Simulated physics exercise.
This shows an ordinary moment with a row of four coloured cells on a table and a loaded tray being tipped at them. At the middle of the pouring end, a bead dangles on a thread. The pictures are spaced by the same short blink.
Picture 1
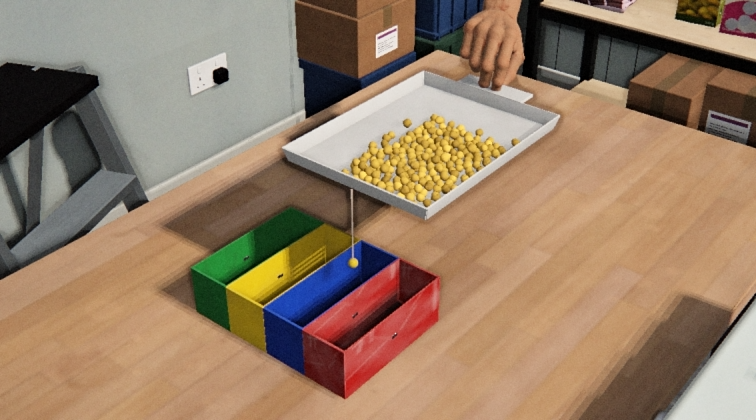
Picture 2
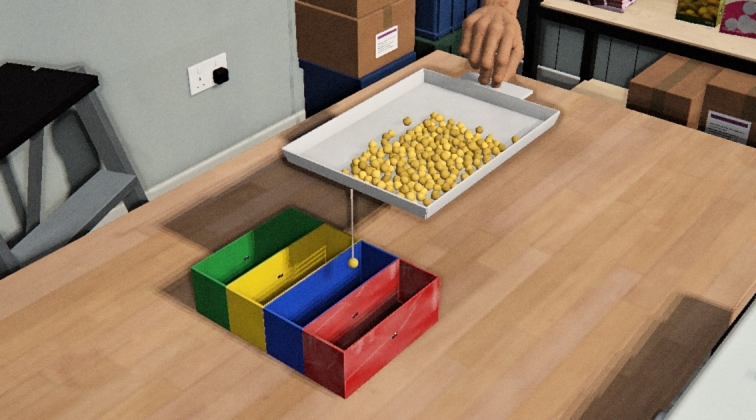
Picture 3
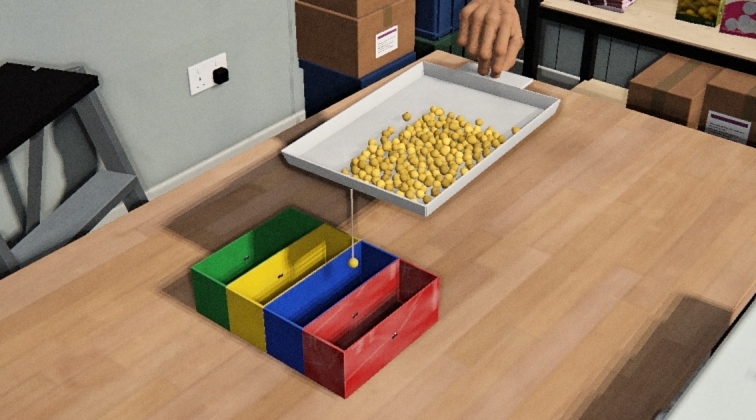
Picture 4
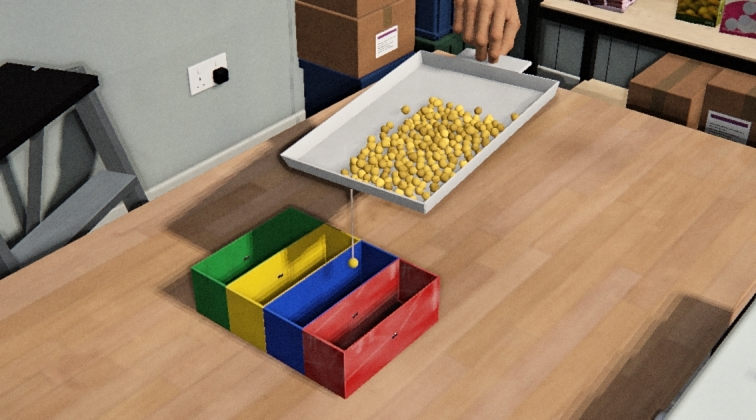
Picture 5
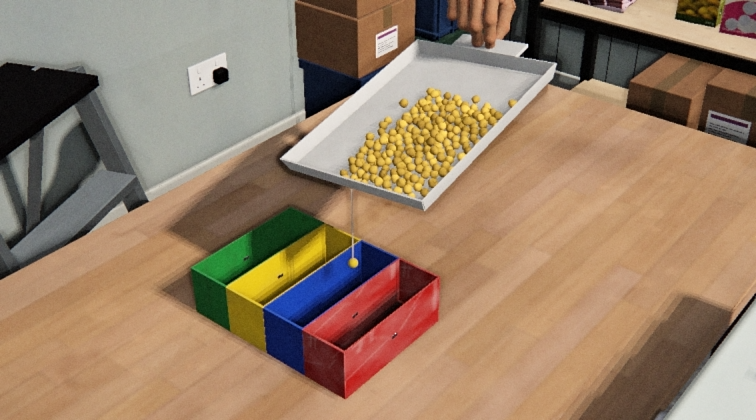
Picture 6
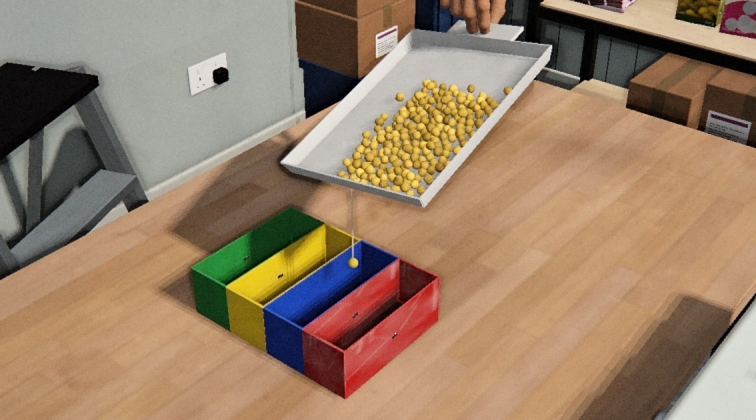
A hand held a tray of small yellow balls above green, yellow, blue and red bins, then gradually tilted it, raising the far end while the near end's left corner dipped slightly.
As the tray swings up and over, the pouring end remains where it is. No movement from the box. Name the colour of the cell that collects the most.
Yellow.
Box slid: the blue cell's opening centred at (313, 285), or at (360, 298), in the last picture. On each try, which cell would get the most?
Case A: The cell in yellow; case B: The cell in green.
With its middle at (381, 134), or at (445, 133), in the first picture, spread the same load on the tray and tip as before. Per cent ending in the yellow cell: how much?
In order, 50 % then 60 %.
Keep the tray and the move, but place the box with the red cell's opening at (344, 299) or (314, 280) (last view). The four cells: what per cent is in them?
Roughly 100 per cent, then roughly 100 per cent.
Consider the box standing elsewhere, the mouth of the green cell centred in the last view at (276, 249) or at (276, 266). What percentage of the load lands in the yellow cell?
Trial 1 around 40 percent, trial 2 around 20 percent.
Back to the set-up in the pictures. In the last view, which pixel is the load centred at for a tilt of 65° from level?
Its middle sits at about pixel (342, 148).
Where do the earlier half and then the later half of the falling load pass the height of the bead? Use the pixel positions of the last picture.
Around (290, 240) first; around (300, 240) second.
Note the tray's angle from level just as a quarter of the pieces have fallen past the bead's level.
About 100 degrees.
Just after the last frame, tray tipped steeply; almost all on the tray; just a few in the green cell; just a few in the yellow cell; just a few in the blue cell; about a tenth falling or outside the box.
A moment on, tray tipped past a quarter turn; roughly a quarter on the tray; roughly a third in the yellow cell; roughly a quarter in the green cell; about a tenth in the blue cell; roughly a quarter falling or outside the box.
Further on, tray tipped past a quarter turn; roughly half in the yellow cell; roughly a quarter in the green cell; about a tenth in the blue cell; just a few in the red cell; just a few falling or outside the box.
When it is over, tray tipped past a quarter turn; roughly half in the yellow cell; roughly a quarter in the green cell; about a tenth in the blue cell; just a few in the red cell; just a few outside the box.
